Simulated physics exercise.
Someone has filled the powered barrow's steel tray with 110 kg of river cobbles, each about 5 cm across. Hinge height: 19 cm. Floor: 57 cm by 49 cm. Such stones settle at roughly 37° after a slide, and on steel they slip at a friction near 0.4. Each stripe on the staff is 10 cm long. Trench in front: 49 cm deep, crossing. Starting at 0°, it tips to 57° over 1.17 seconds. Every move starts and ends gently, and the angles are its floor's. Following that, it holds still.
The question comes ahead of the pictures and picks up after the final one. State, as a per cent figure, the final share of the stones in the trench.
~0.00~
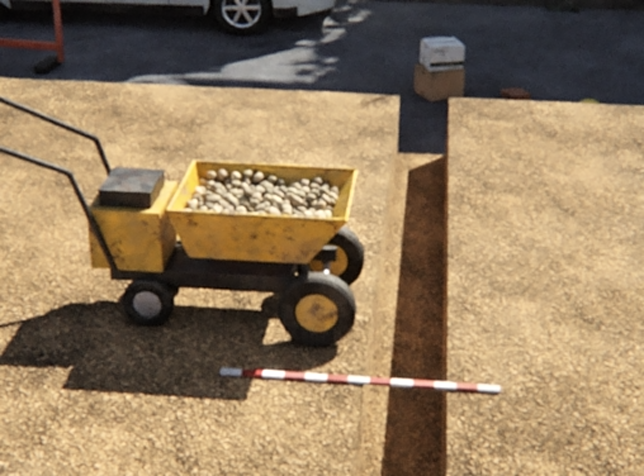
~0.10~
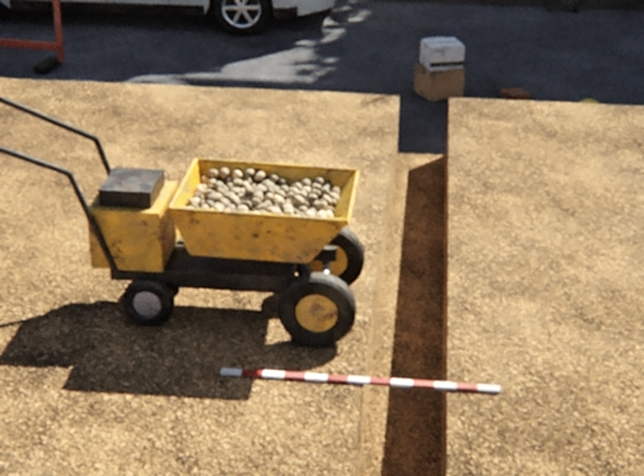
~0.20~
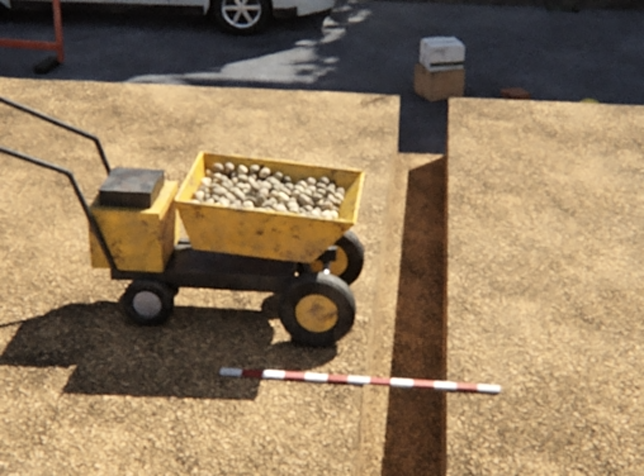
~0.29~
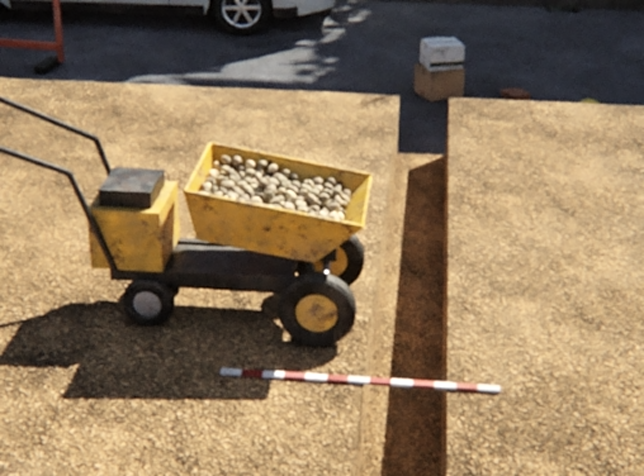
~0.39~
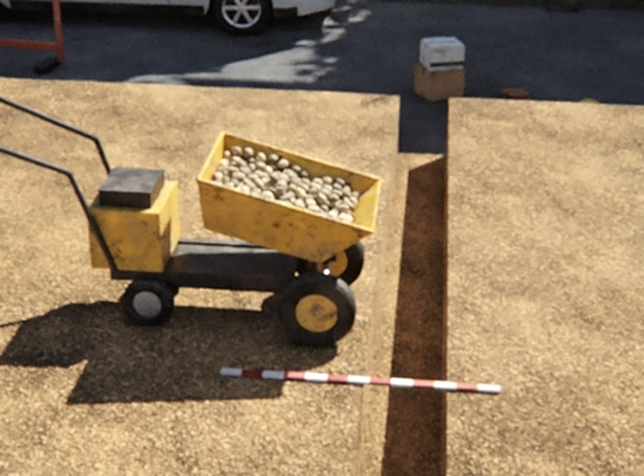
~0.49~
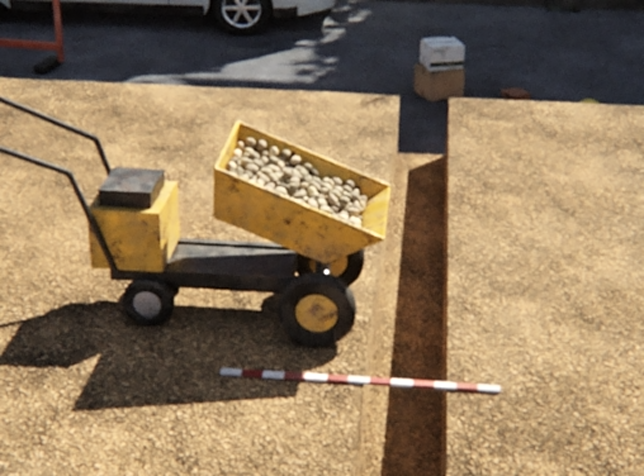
The final share is about 24 per cent.
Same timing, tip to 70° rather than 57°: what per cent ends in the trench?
Then about 40 per cent.
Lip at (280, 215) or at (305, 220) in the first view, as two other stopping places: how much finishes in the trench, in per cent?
Some 55 and some 55 per cent, in that order.
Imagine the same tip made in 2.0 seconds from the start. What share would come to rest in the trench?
It would come to roughly 30 per cent.
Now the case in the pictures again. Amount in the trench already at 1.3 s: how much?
By then, around 5 percent.
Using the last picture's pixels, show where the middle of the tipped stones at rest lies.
I'd put it close to (460, 317).
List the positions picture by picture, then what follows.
In the first picture, the tray is at 0°, its lip at (346, 221); the top of the load is at (247, 182).
In the second picture, the tray is at 1°, its lip at (348, 221); the top of the load is at (248, 181); the stones move at 0.2 m/s on average.
In the third picture, lip at (354, 223), floor tilted 4°, highest stones at (242, 177); the stones move at 0.4 m/s on average.
In the fourth picture, lip at (362, 227), floor tilted 9°, highest stones at (238, 170); the stones move at 0.5 m/s on average.
In the fifth picture, the tray is at 15°, its lip at (372, 232); the top of the load is at (236, 162); the stones move at 0.6 m/s on average.
In the sixth picture, the tray is at 22°, its lip at (383, 239); the top of the load is at (245, 153); the stones move at 0.6 m/s on average.
After 0.9 s the floor is at 48°; 100 % in the tray; the foremost stones are at (397, 249).
After 1.3 s the floor is at 57°; 90 % in the tray, 7 % in the trench, 3 % past the trench; the foremost stones are at (462, 297).
After 1.6 s the floor is at 57°; 63 % in the tray, 11 % in the trench, 26 % past the trench; the foremost stones are at (537, 322).
After 3.6 s the floor is at 57°; 45 % in the tray, 24 % in the trench, 31 % past the trench; the foremost stones are at (619, 333).
